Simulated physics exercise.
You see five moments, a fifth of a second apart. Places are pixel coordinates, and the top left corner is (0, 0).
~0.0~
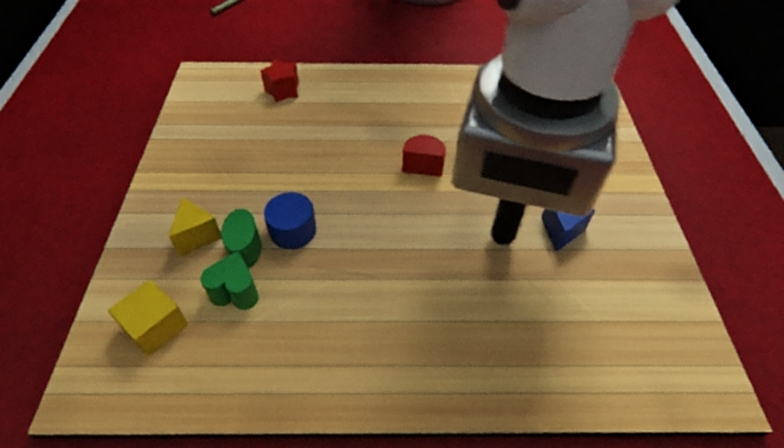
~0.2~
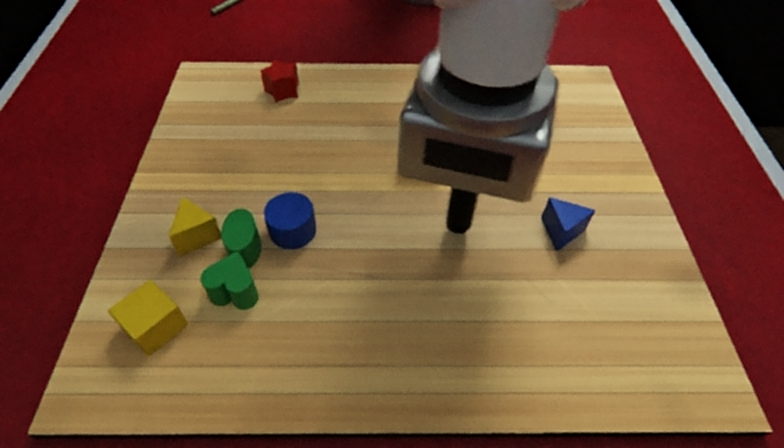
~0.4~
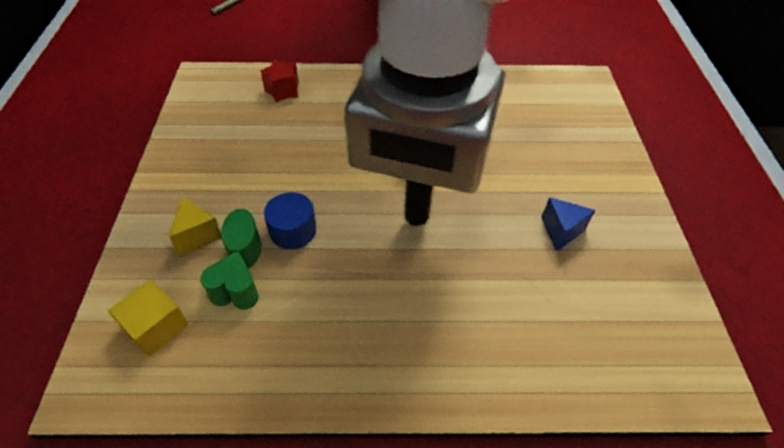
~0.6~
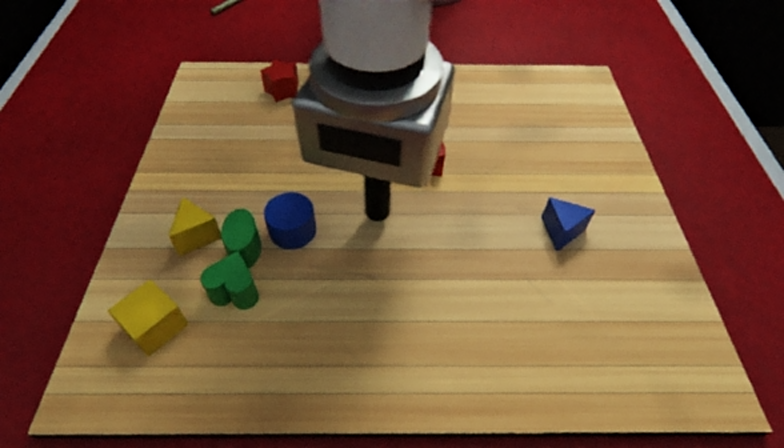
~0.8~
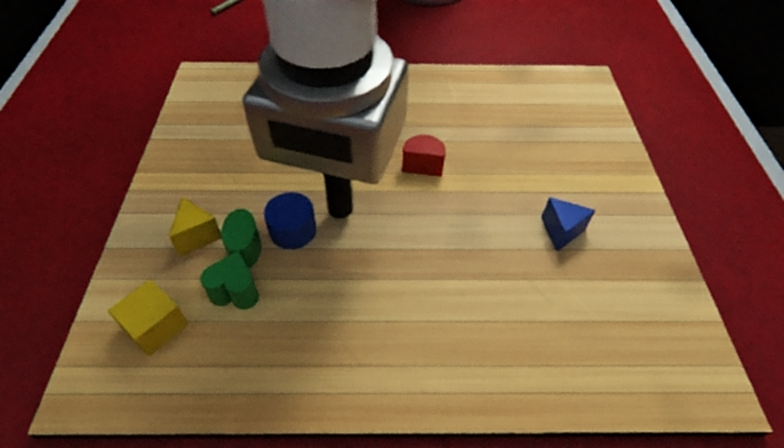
A robotic arm with a dark peg moving steadily left above a wooden board of coloured blocks, which stay still.
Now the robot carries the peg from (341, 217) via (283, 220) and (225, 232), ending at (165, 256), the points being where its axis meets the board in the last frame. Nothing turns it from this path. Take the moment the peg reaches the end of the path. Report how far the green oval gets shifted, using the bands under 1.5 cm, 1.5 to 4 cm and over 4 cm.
Shift of over 4 cm.
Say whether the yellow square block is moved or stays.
It is carried off its spot.
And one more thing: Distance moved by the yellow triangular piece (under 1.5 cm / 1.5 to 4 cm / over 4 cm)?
The answer will be the long band, over 4 cm.
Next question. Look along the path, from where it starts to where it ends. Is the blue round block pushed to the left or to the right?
That block drifts left.
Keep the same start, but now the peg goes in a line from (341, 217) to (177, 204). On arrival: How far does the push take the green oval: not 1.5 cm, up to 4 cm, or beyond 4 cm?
It's set to move 1.5-4 cm.
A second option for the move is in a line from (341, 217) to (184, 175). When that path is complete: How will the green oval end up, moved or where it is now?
That block stays in place.
The first path, step by step. One third of the way, peg at (282, 212); green oval at (209, 243), turned 15° anticlockwise; blue round block at (246, 219).
Two thirds of the way, peg at (221, 225); yellow square block at (139, 313); yellow triangular piece at (163, 223), turned 80° clockwise; green oval at (170, 278), turned 45° anticlockwise; blue round block at (192, 241).
At the end, peg at (161, 249); yellow square block at (122, 346); yellow triangular piece at (130, 226), turned 90° clockwise; green oval at (158, 310), turned 60° anticlockwise; blue round block at (152, 269).
